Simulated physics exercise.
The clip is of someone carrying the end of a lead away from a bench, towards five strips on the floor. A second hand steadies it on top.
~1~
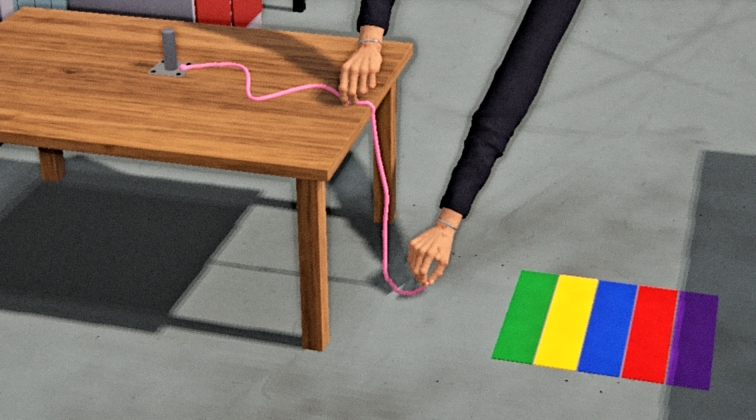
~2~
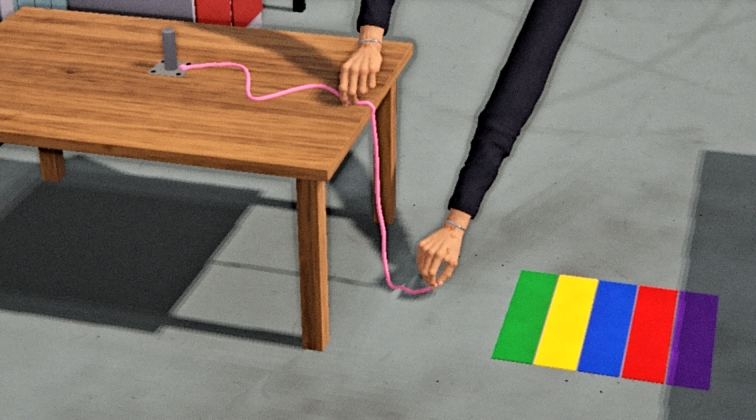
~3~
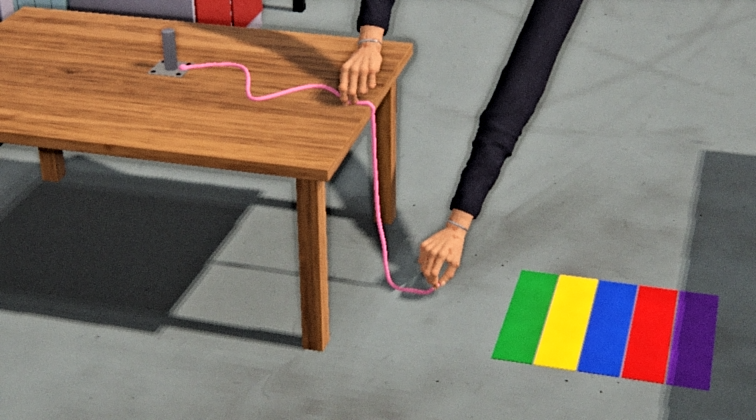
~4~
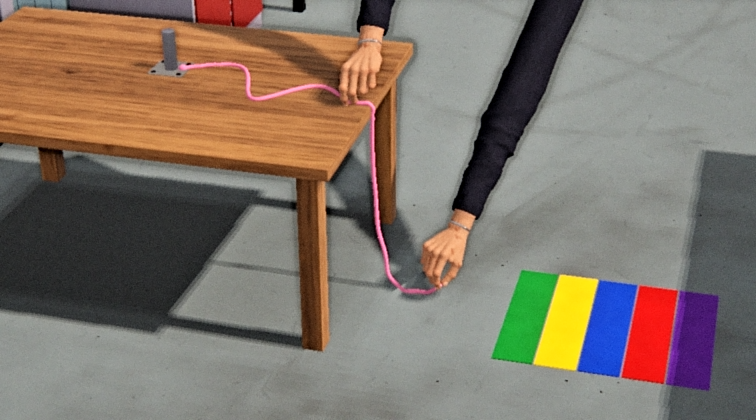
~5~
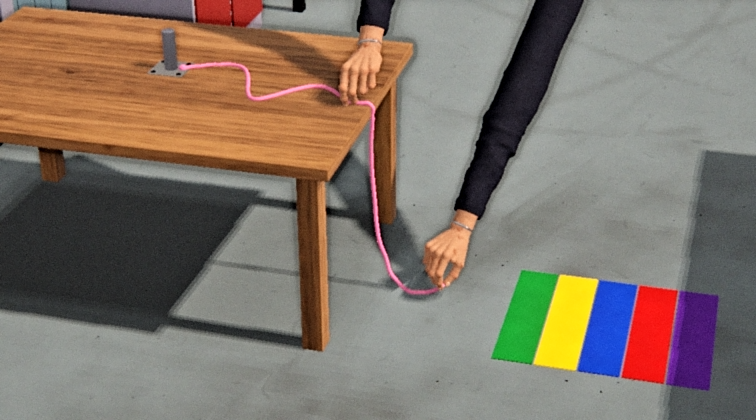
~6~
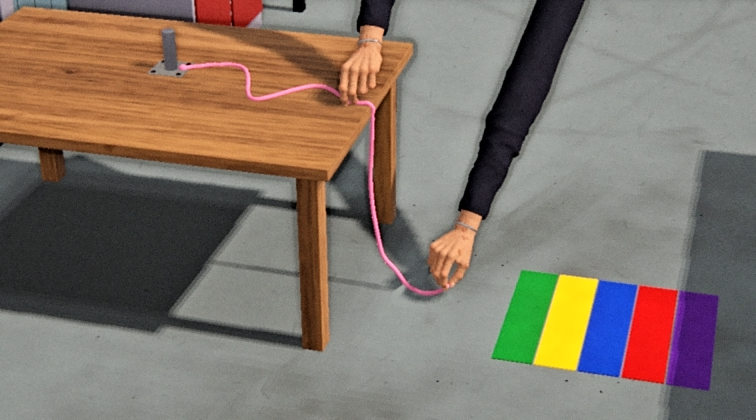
A hand moves the end of a pink cord slightly right, while another hand stays on the table.
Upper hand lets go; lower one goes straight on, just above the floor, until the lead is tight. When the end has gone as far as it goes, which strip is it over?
It is over the red strip.
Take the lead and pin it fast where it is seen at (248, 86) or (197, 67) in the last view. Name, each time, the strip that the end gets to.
Colour per try: Blue / red.
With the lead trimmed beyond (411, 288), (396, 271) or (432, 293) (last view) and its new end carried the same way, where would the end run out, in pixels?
I'd expect it near (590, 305) on the first try, near (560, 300) on the second and near (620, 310) on the third.
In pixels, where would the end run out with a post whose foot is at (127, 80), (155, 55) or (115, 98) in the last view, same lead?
Try by try, about (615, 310), (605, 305) and (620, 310).
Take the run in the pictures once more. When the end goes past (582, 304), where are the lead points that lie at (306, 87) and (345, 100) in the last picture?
Result - first point (367, 101), second point (387, 151).
A little later, end near (582, 304); over yellow.
Next, end near (627, 310); over blue.
When it is tight, end near (651, 313); over red. It gets as far as the red strip.
